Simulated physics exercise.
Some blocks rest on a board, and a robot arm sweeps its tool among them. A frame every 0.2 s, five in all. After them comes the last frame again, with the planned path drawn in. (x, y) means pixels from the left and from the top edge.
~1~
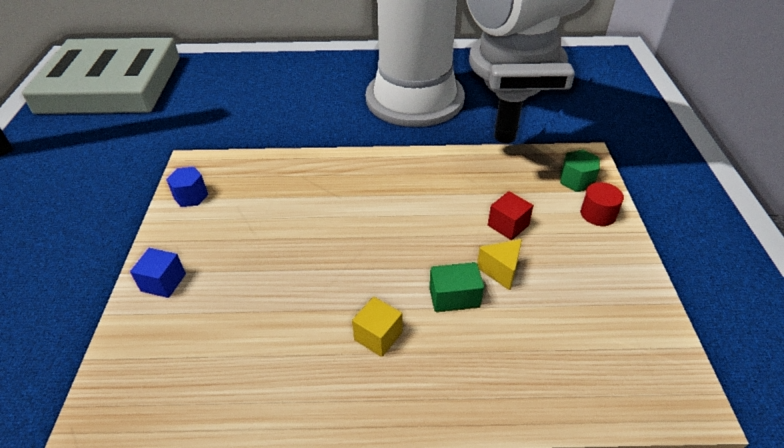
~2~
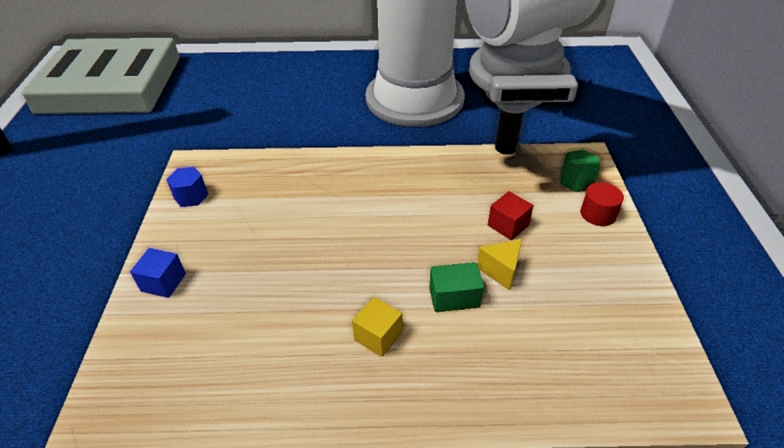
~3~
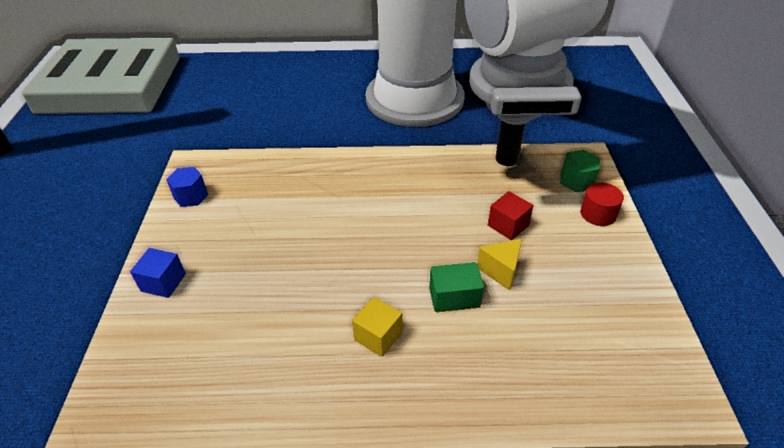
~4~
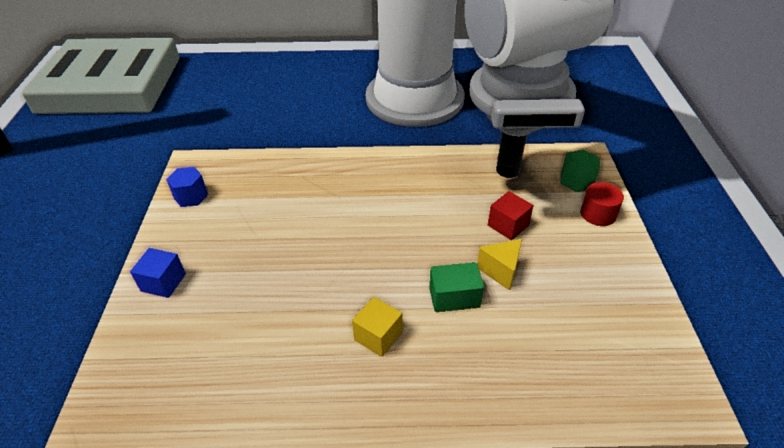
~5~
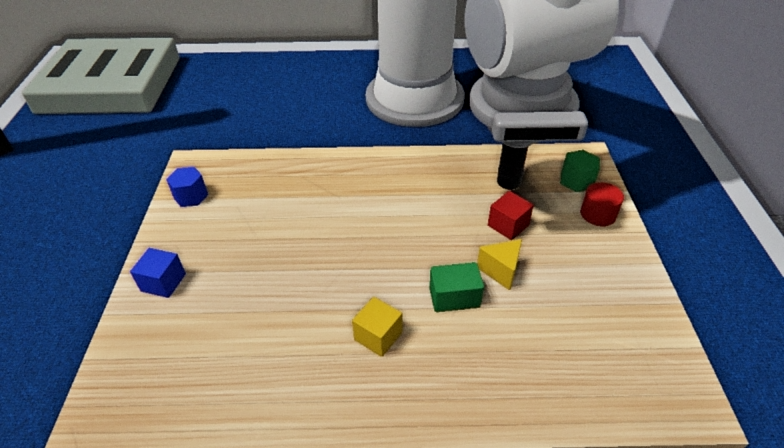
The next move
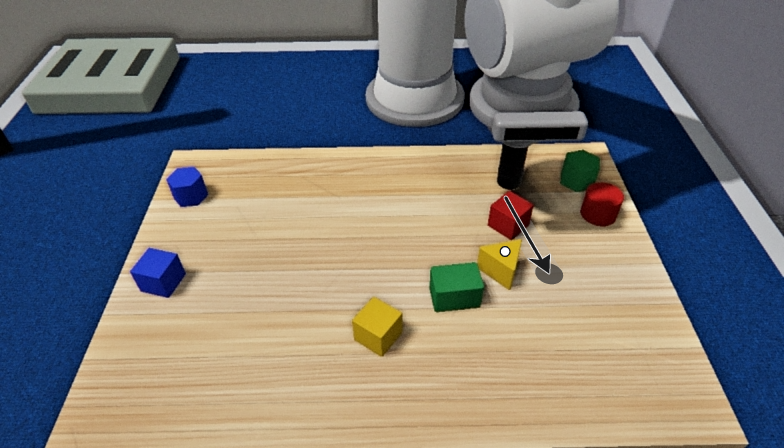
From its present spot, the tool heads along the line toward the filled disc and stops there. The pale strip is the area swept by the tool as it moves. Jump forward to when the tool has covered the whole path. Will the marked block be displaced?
I expect not.
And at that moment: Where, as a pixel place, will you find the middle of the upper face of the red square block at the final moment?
At pixel (510, 228).
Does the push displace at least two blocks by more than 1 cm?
That would be a no.
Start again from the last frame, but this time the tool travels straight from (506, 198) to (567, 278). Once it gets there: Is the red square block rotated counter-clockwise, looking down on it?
No, that is not what happens.
The line goes from (506, 198) directly to (549, 274); the dot is on the yellow triangular block.
What follows on the original path. One third of the way, tool at (522, 206); red square block at (510, 217).
Two thirds of the way, tool at (537, 231); red square block at (509, 228), turned 35° clockwise.
At the end, tool at (554, 259); yellow triangular block unmoved; red square block at (510, 228), turned 35° clockwise.
